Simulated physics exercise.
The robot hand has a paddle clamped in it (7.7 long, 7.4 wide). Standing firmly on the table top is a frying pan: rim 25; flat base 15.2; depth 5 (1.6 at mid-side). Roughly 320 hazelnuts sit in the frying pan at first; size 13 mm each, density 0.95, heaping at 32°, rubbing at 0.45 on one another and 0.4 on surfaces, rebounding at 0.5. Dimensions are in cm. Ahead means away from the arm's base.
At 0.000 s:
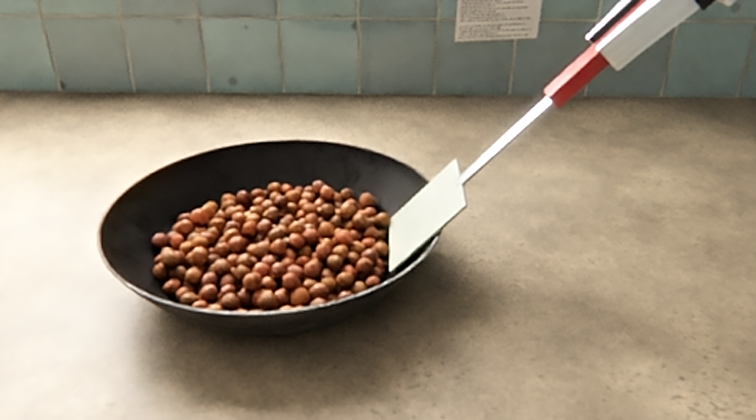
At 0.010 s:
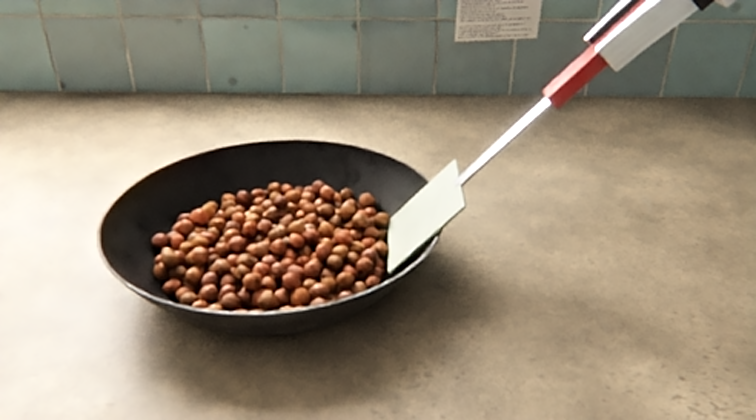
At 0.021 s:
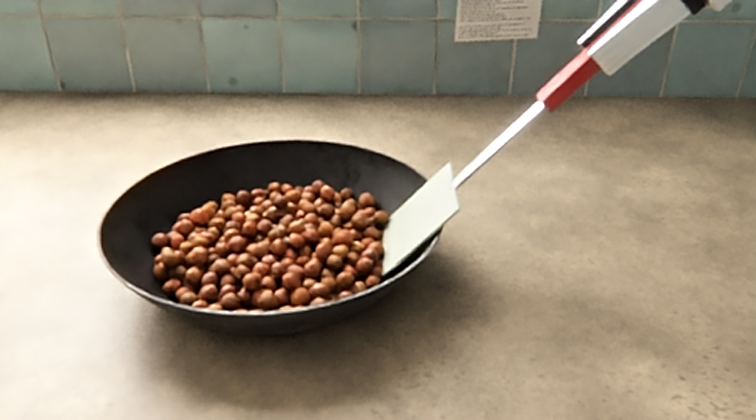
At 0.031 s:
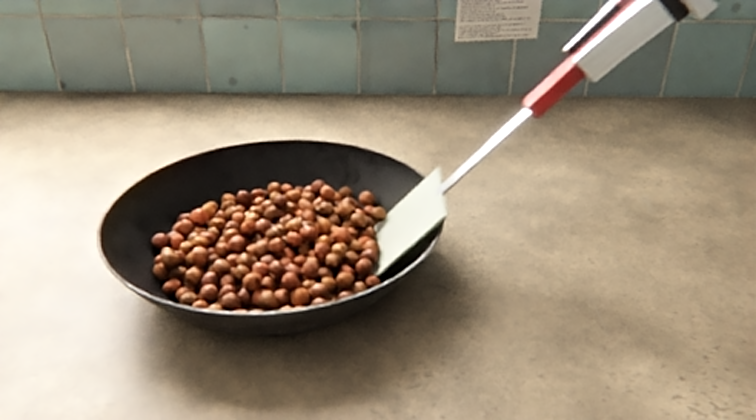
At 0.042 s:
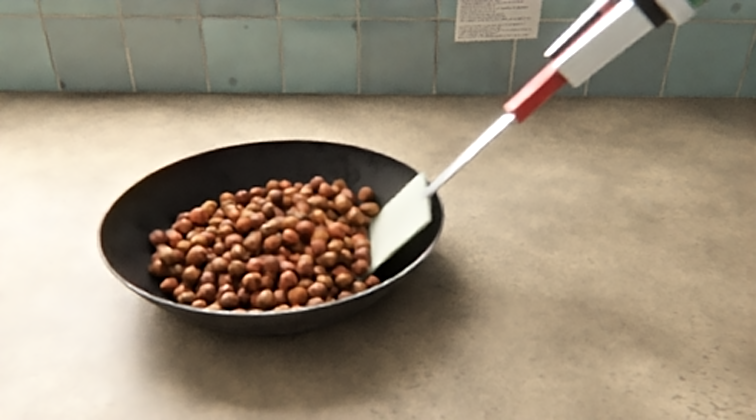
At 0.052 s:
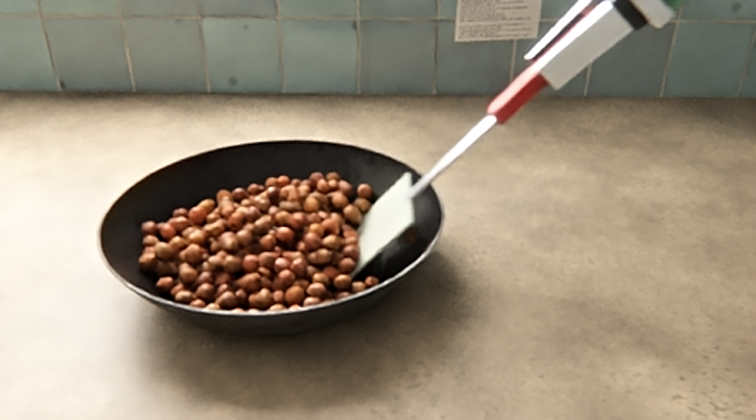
A black frying pan full of reddish-brown hazelnuts sits on a mottled beige-brown table top before blue-green wall tiles, seen from slightly above by a still camera. A pale flat paddle on a thin rod, held by a red, white and black robot hand, reaches in from the upper right. The paddle barely moves at first, then slides leftward, pushing the nuts into a slightly higher heap.
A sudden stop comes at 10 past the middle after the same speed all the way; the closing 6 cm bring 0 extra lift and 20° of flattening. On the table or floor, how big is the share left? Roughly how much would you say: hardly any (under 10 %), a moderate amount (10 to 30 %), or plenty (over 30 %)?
I'd say plenty.
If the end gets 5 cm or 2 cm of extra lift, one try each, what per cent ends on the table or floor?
I'd put it near 40 in a hundred, then near 45 in a hundred.
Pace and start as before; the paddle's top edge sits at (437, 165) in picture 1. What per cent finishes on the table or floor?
About 45%.
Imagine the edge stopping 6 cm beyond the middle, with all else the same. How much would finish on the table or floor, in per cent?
About 0 %.
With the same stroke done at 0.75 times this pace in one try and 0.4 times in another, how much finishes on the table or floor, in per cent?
Estimates, in order: 35 % and 15 %.
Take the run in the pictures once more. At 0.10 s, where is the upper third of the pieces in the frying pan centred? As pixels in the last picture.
It sits at about (253, 223).
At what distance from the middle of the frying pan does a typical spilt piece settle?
Roughly 30 centimetres.
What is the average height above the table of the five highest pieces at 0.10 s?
About 7 cm.
After 0.10 s, sloping 48°, highest piece 9 above the table; 318 in the frying pan, 1 on the blade or in flight.
After 0.14 s, sloping 44°, highest piece 13 above the table; 318 in the frying pan, 1 on the blade or in flight.
After 0.36 s, sloping 28°, highest piece 14 above the table; 183 in the frying pan, 53 on the table or floor, 83 on the blade or in flight.
After 1.41 s, sloping 28°, highest piece 4 above the table; 183 in the frying pan, 136 on the table or floor.
In the end, 183 in the frying pan, 136 on the table or floor. That is 43 % on the table or floor.
